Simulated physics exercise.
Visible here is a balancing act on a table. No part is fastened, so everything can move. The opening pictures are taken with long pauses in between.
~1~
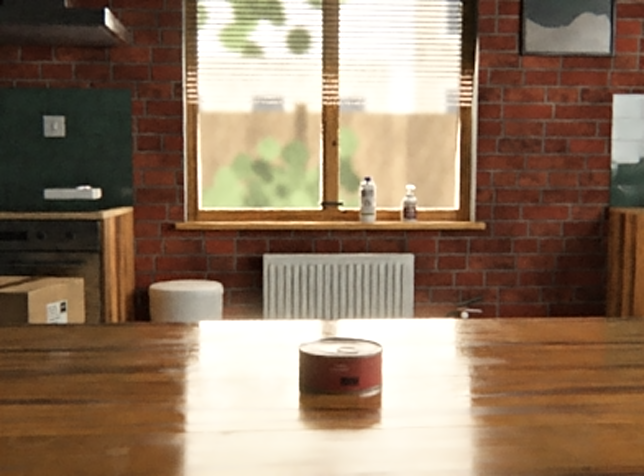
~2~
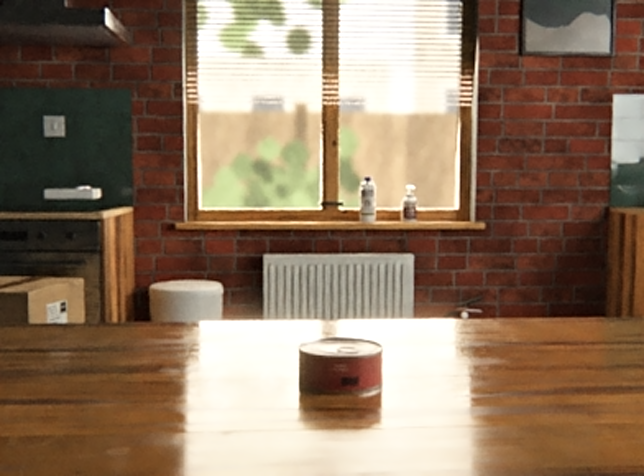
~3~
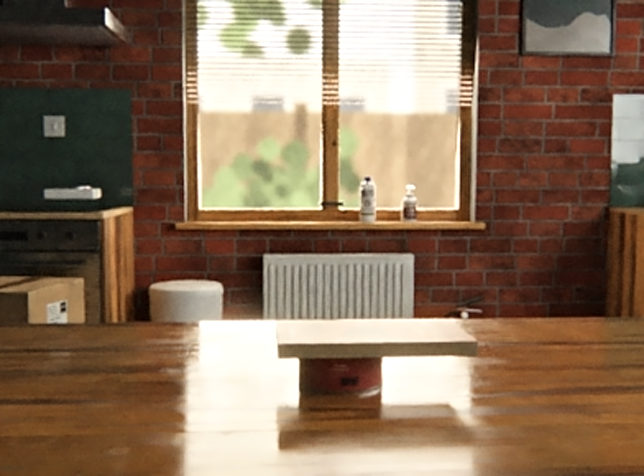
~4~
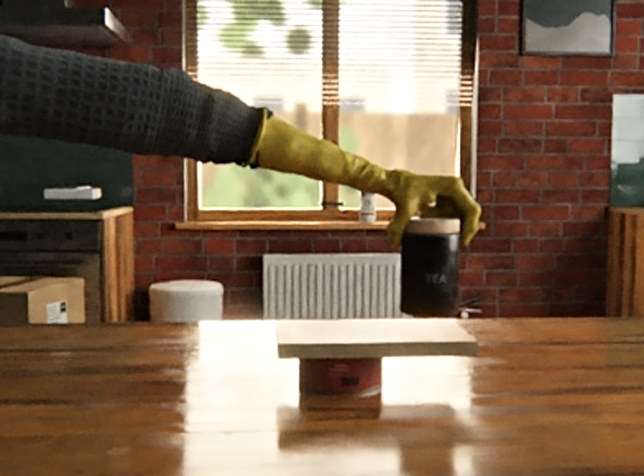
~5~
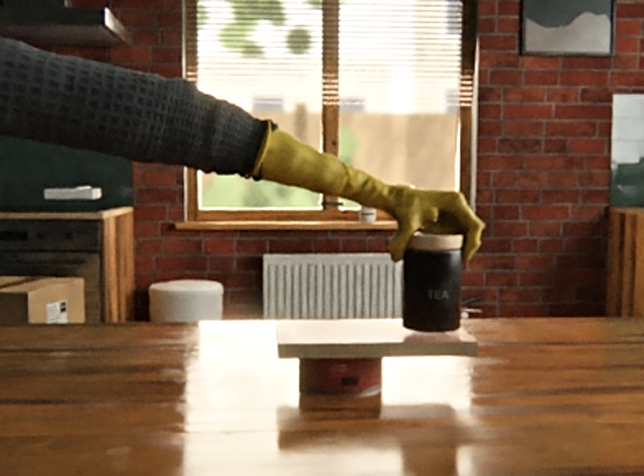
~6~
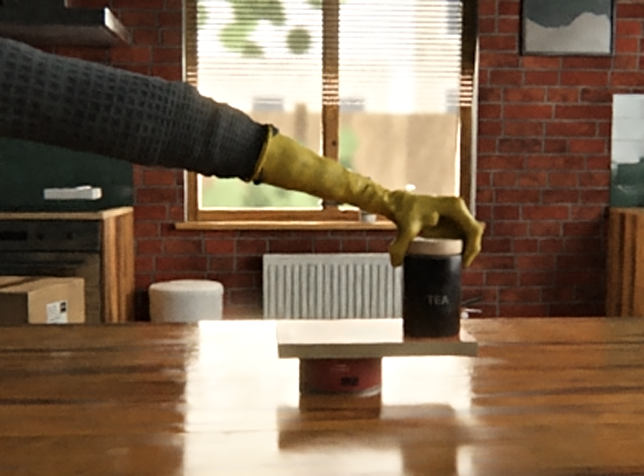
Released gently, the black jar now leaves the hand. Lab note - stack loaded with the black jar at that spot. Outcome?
Outcome: Toppled.
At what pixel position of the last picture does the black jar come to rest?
It finishes at about (590, 392).
Then, 0.40 s on from there, black jar now fallen; orange book turned 28° from how it was put.
Then, 1.00 s on from there, orange book turned 28° from how it was put.
Then, 1.50 s on from there, things are still on the move.
In the end, fallen, black jar; the other 2 unmoved. At the end, from the last picture's camera, black jar near (589, 392). The stack comes apart.
